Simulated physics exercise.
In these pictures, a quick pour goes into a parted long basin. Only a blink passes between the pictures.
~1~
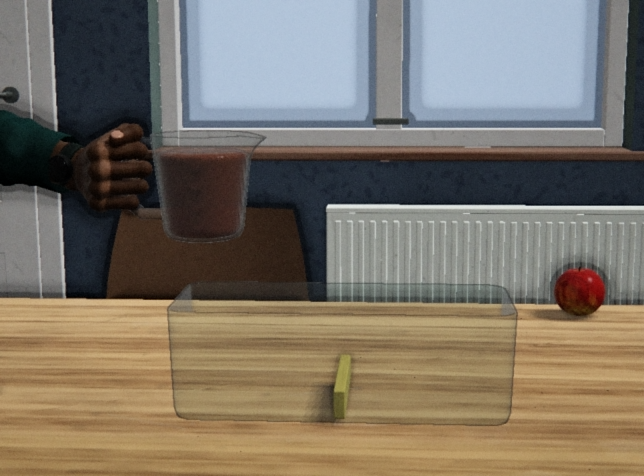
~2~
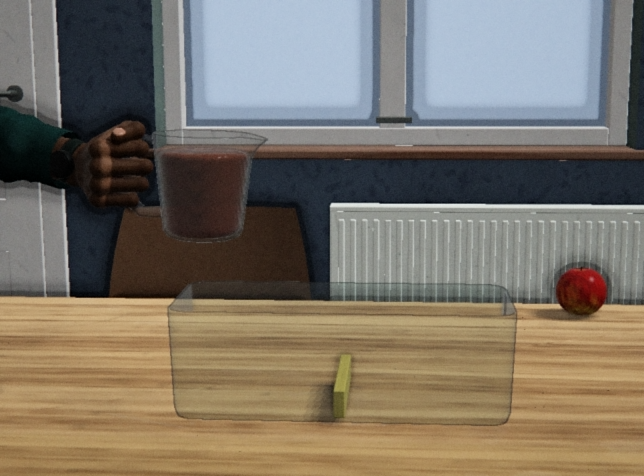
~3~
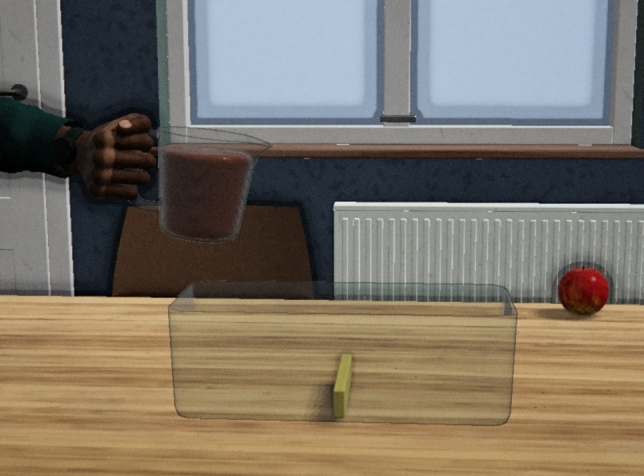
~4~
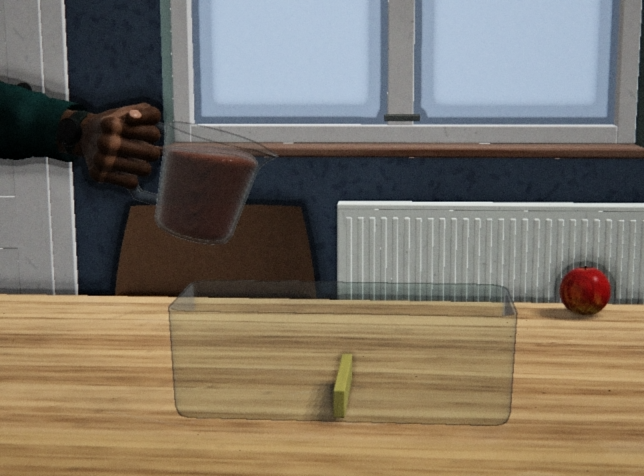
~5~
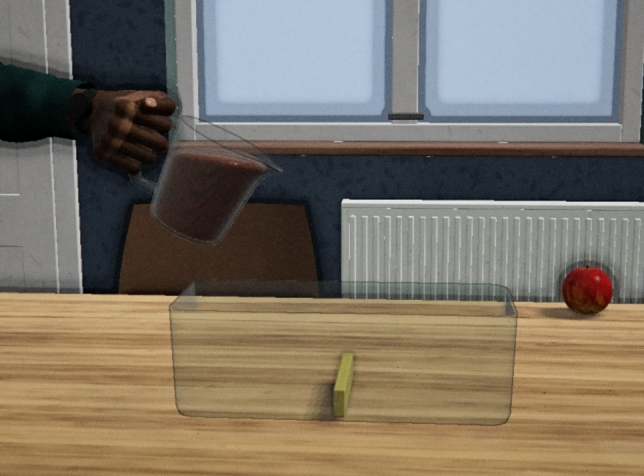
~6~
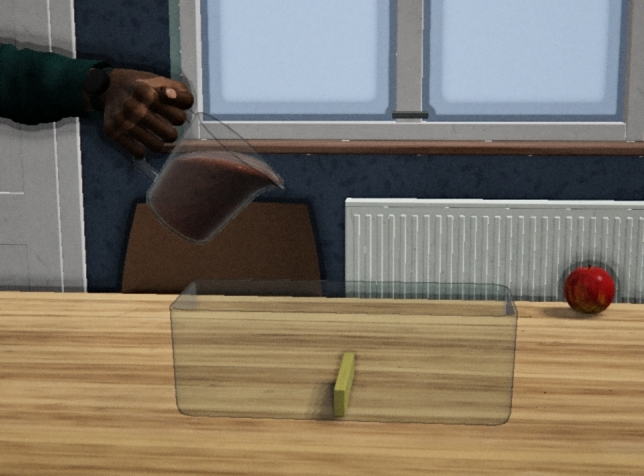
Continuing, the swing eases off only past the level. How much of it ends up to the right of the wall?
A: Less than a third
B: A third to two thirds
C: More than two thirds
The answer is A.
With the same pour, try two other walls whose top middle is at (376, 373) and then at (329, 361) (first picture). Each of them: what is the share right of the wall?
In order, near 15 and 15 in a hundred.
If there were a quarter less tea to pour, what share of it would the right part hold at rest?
It would be somewhere near 10 %.
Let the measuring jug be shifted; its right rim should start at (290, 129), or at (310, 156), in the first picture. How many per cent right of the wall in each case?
In turn 35 and 45 in a hundred.
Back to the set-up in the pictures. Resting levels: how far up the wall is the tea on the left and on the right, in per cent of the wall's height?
The left comes to 60 % and the right to 10 %.
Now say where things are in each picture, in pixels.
In the first picture, it leans 0°; its right rim is at (266, 136); the tea meets the walls at (159, 152) and (249, 152); the long basin's rim runs from (179, 298) to (510, 302); the wall's top is at (342, 374).
In the second picture, it leans 2°; its right rim is at (268, 138); the tea meets the walls at (161, 151) and (251, 153).
In the third picture, it leans 7°; its right rim is at (273, 145); the tea meets the walls at (165, 149) and (254, 154).
In the fourth picture, it leans 16°; its right rim is at (278, 155); the tea meets the walls at (169, 147) and (259, 158).
In the fifth picture, it leans 27°; its right rim is at (283, 170); the tea meets the walls at (170, 158) and (271, 164).
In the sixth picture, it leans 40°; its right rim is at (285, 188); the tea meets the walls at (161, 173) and (281, 176); 1 per cent is over the edge.
A moment on, the measuring jug is tipped right over and 36 per cent is still to pour, 36 is left of the wall and 3 right of it.
Next, the measuring jug is tipped right over and 3 per cent is still to pour, 78 is left of the wall and 9 right of it.
Then the measuring jug is tipped right over and 0 per cent is still to pour, 80 is left of the wall and 14 right of it.
Later the measuring jug is tipped right over and 0 per cent is still to pour, 80 is left of the wall and 15 right of it.
Finally, 80 per cent lies left of the wall, 16 right of it and 5 outside.
